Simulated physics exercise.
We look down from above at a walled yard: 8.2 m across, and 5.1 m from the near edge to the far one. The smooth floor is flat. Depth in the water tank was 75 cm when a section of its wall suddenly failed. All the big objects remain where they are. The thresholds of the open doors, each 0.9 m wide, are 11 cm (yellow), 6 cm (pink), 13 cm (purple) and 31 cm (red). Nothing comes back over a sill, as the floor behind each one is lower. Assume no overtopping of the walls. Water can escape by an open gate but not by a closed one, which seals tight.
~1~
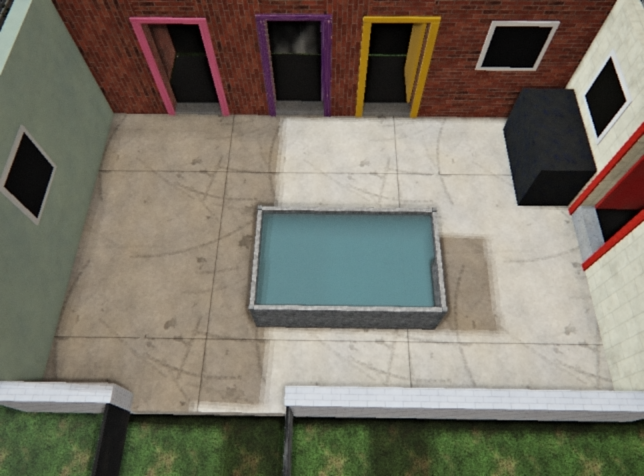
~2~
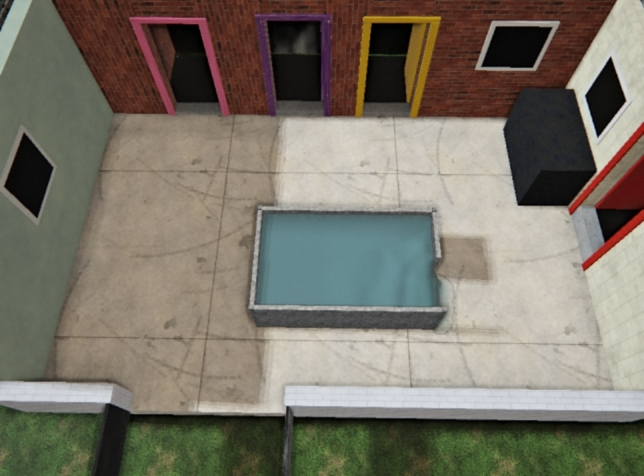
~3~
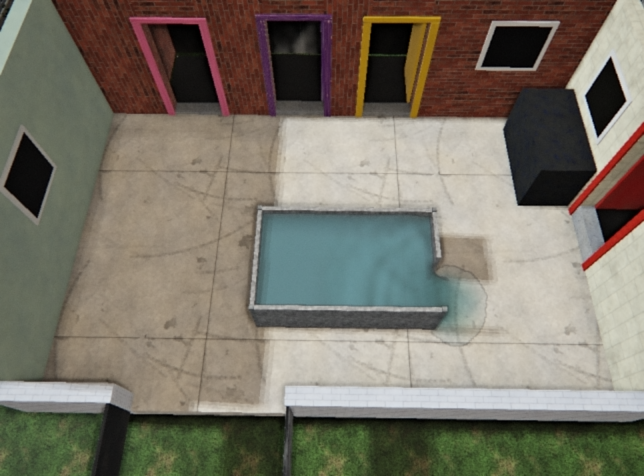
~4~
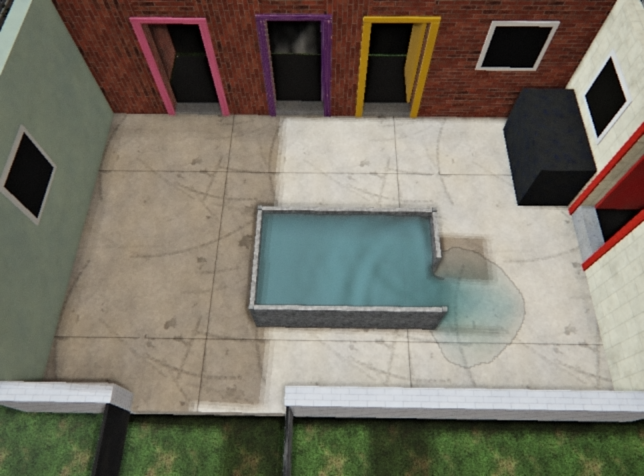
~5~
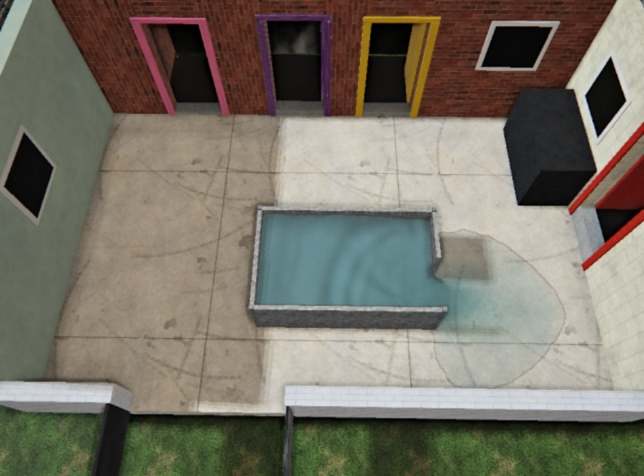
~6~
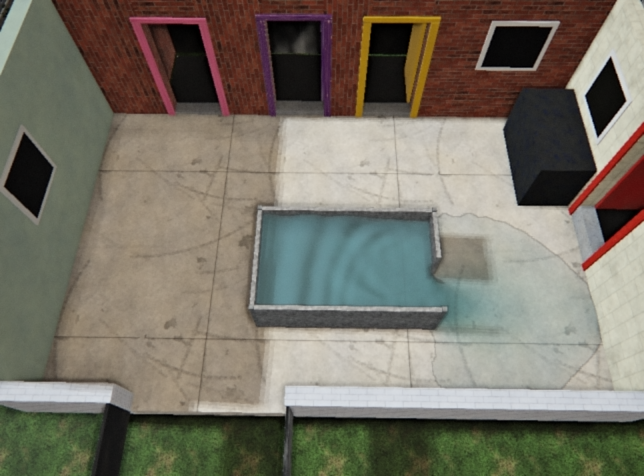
Water pouring through a gap in the right side of a rectangular tank, spreading in a widening sheet across the yard floor.
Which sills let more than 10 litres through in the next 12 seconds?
The yellow door will most likely respect the limit. The pink door will most likely respect the limit. The purple door will most likely respect the limit. The red door will most likely respect the limit.
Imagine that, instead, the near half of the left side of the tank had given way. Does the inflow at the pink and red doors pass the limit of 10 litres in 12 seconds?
Door pink goes beyond, door red stays within.
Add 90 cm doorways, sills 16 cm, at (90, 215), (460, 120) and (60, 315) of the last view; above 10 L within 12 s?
Per doorway, in order: Insufficient / insufficient / insufficient.
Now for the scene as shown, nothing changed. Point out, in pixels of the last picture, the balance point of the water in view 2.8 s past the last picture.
Roughly (428, 283).
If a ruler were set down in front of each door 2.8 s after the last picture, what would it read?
Depths in cm: Yellow 0, pink 0, purple 0, red 30.
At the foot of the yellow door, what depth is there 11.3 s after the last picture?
Depth: Approx. 8.0 cm.
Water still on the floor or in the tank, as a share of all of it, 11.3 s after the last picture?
96 %.
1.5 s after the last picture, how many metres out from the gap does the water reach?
That's near 3.4 m in a straight line.
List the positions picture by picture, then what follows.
The first picture shows still water, 75 cm deep, in the water tank at (347, 259).
In the second picture, water pours out at (432, 295) and has run 0.5 m, to (437, 331); typically 9 cm deep outside, 75 cm at the water tank's back.
In the third picture, the front is at (479, 290), 0.8 m from the gap at (431, 296); 0.7 m2 of floor is under water; 75 cm left at the back of the water tank.
In the fourth picture, water pours out at (431, 297) and has run 1.4 m, to (519, 317); typically 7 cm deep outside, 75 cm at the water tank's back.
In the fifth picture, water pours out at (431, 297) and has run 2.0 m, to (559, 317); typically 5 cm deep outside, 75 cm at the water tank's back.
In the sixth picture, the front is at (598, 333), 2.5 m from the gap at (431, 297); 5.2 m2 of floor is under water; 73 cm left at the back of the water tank.
Then, 0.7 s after the last picture water covers 20 % of the floor and is deepest (48 cm) near (614, 400); yellow door not reached, pink door not reached, purple door not reached, red door 20 cm at the sill, 0 L in.
Then, 1.5 s after the last picture water covers 20 % of the floor and is deepest (38 cm) near (568, 211); yellow door not reached, pink door not reached, purple door not reached, red door 28 cm at the sill, 0 L in.
Then, 2.8 s after the last picture water covers 35 % of the floor and is deepest (34 cm) near (571, 221); yellow door not reached, pink door not reached, purple door not reached, red door 30 cm at the sill, 2 L in.
Then, 6.3 s after the last picture water covers 85 % of the floor and is deepest (20 cm) near (510, 313); yellow door 8 cm at the sill, 0 L in, pink door 6 cm at the sill, 0 L in, purple door 9 cm at the sill, 0 L in, red door 18 cm at the sill, 3 L in.
Then, 11.3 s after the last picture water covers 100 % of the floor and is deepest (12 cm) near (252, 287); yellow door 8 cm at the sill, 0 L in, pink door 6 cm at the sill, 2 L in, purple door 5 cm at the sill, 0 L in, red door 10 cm at the sill, 3 L in.
